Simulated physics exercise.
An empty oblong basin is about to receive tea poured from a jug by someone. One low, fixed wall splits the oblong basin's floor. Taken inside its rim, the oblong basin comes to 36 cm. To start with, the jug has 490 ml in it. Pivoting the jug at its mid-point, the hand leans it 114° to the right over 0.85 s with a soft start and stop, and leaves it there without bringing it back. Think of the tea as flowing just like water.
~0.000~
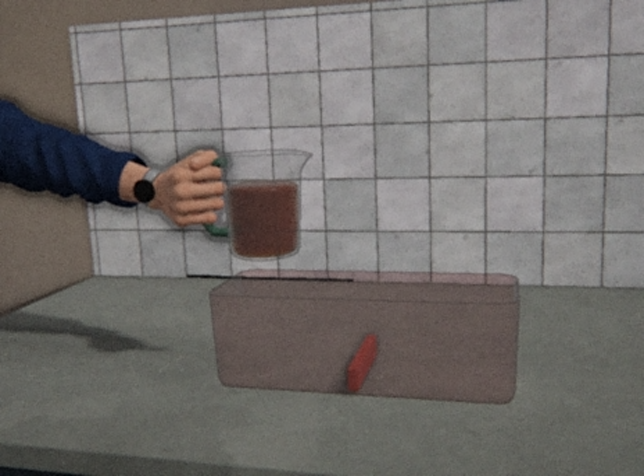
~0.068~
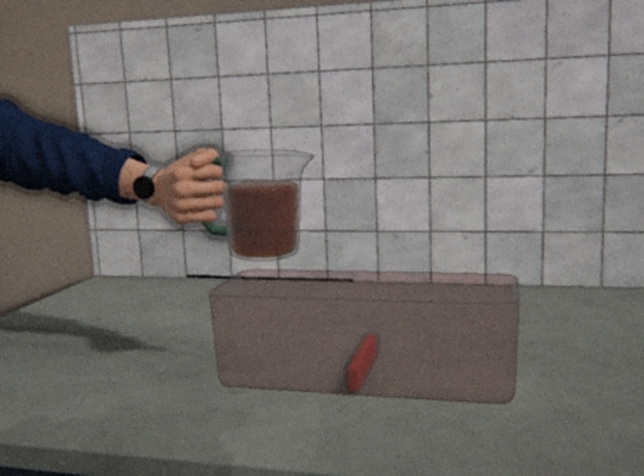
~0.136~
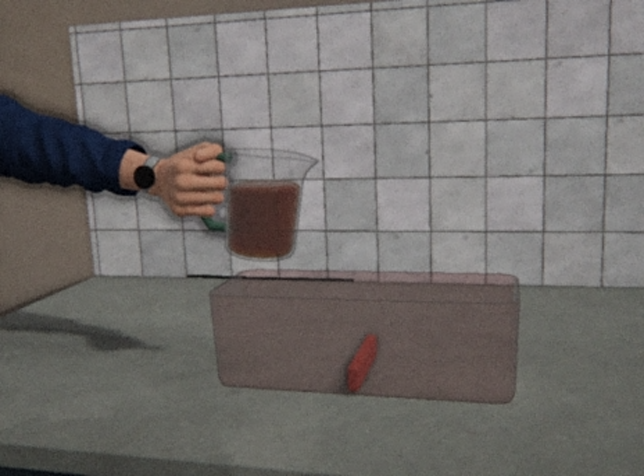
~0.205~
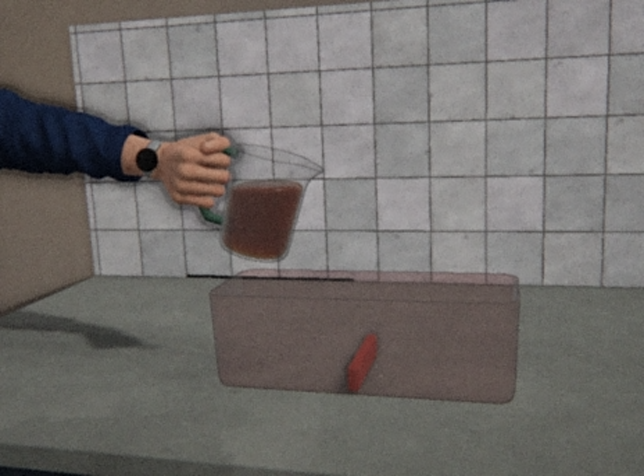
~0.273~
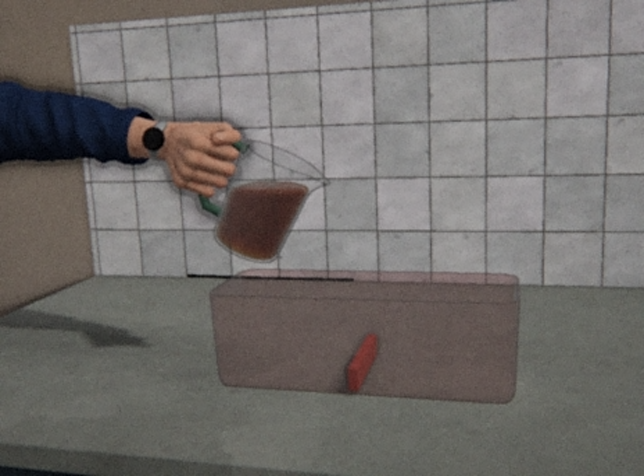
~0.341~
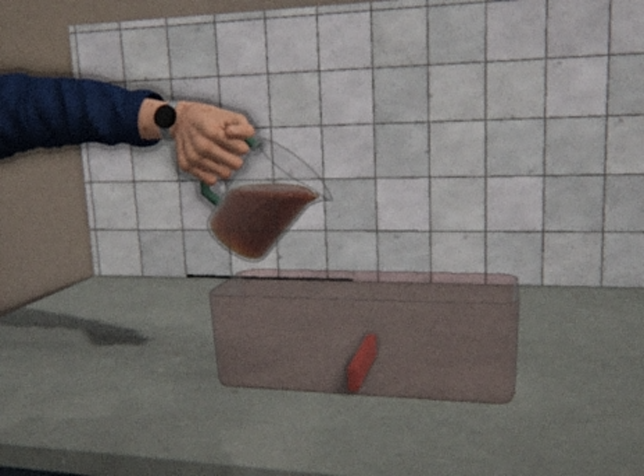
On a grey counter before a tiled wall, a hand holds a jug of reddish-brown tea upright above an oblong basin. The jug barely moves at first, then the hand leans it steadily further to the right, and the tea shifts up toward the rim on that side.
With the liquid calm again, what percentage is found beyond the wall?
Beyond the wall there is roughly 44 percent.
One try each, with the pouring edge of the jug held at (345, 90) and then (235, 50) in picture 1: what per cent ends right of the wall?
Near 80 in a hundred on the first go and near 20 in a hundred on the second.
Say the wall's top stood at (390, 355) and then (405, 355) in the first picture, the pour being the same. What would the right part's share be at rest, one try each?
First 10, then 10 per cent.
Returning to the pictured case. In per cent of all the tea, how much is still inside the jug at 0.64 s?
I'd estimate some 62 % remains.
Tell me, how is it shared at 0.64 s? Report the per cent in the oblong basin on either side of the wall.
Left roughly 9 per cent, right roughly 12.
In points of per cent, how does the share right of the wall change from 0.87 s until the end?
The right part's share grows by around 3 per cent.
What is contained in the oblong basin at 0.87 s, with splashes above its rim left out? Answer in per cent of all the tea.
Near 86 in a hundred.
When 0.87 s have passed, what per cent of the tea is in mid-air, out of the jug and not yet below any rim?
Estimate: About 5 in a hundred.
Then, 0.64 s in, the tilt is 98° and 61 per cent is still to pour, 9 is left of the wall and 13 right of it.
Then, 0.87 s in, the tilt is 114° and 10 per cent is still to pour, 45 is left of the wall and 41 right of it.
Then, 1.10 s in, the tilt is 114° and 0 per cent is still to pour, 56 is left of the wall and 44 right of it.
Then, 1.35 s in, the tilt is 114° and 0 per cent is still to pour, 55 is left of the wall and 44 right of it.
Finally, 55 per cent lies left of the wall, 44 right of it and 1 outside.
